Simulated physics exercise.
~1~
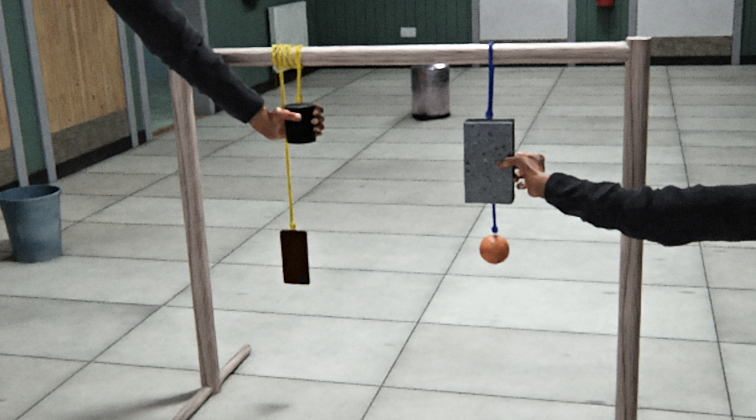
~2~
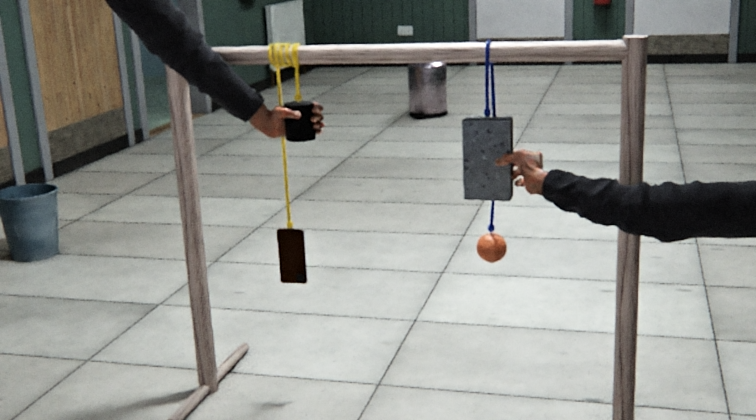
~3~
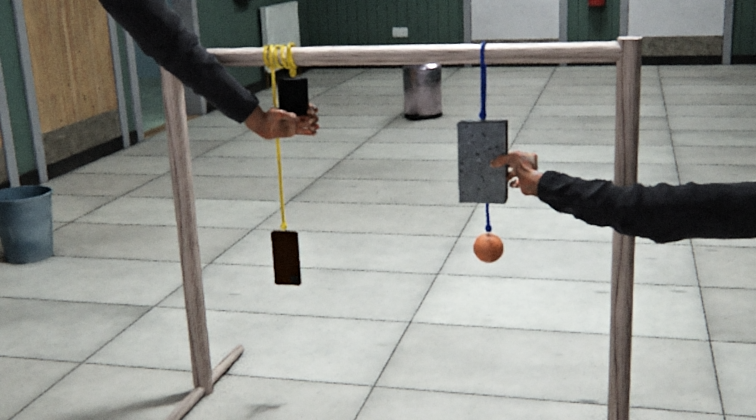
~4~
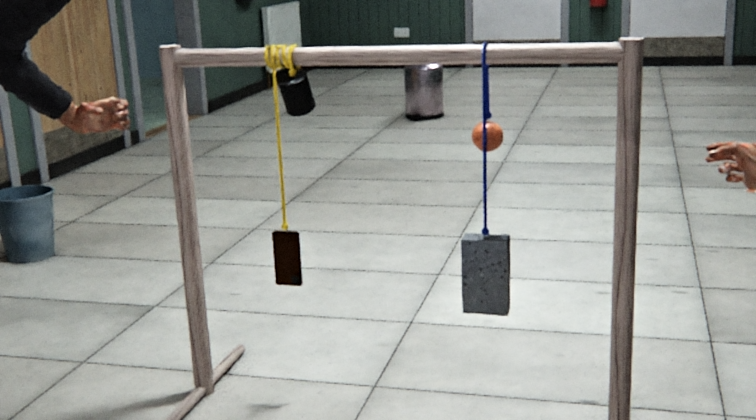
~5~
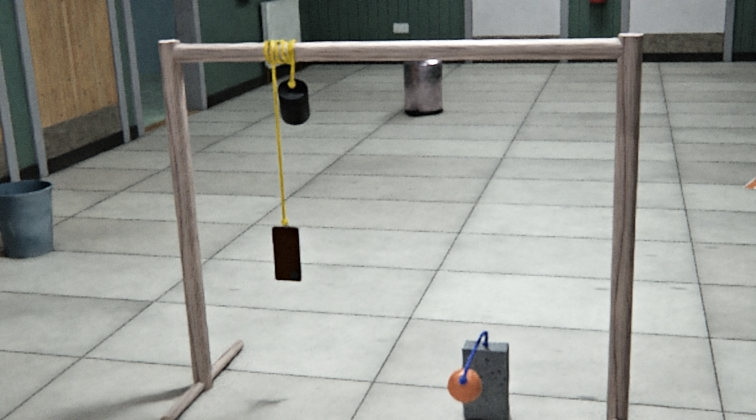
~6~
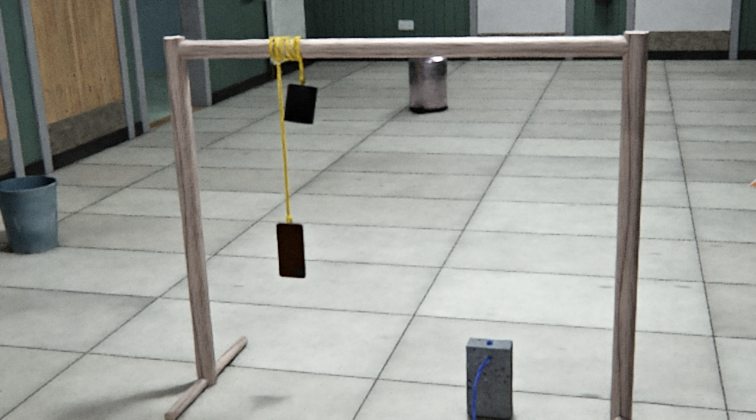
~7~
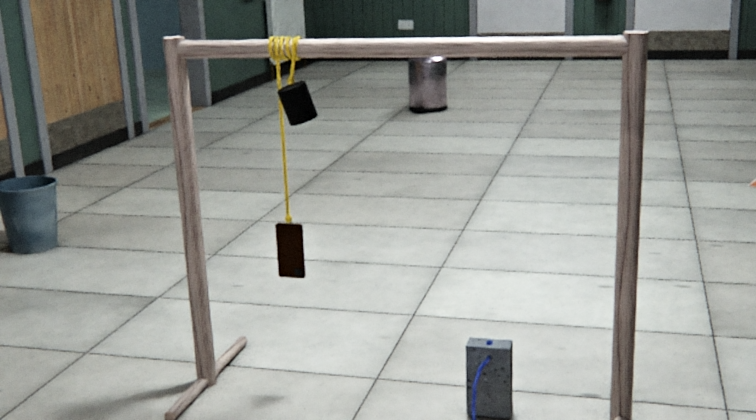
Grey block released by a hand drops to the floor, pulling blue cord and orange down, while a black object stays hanging.
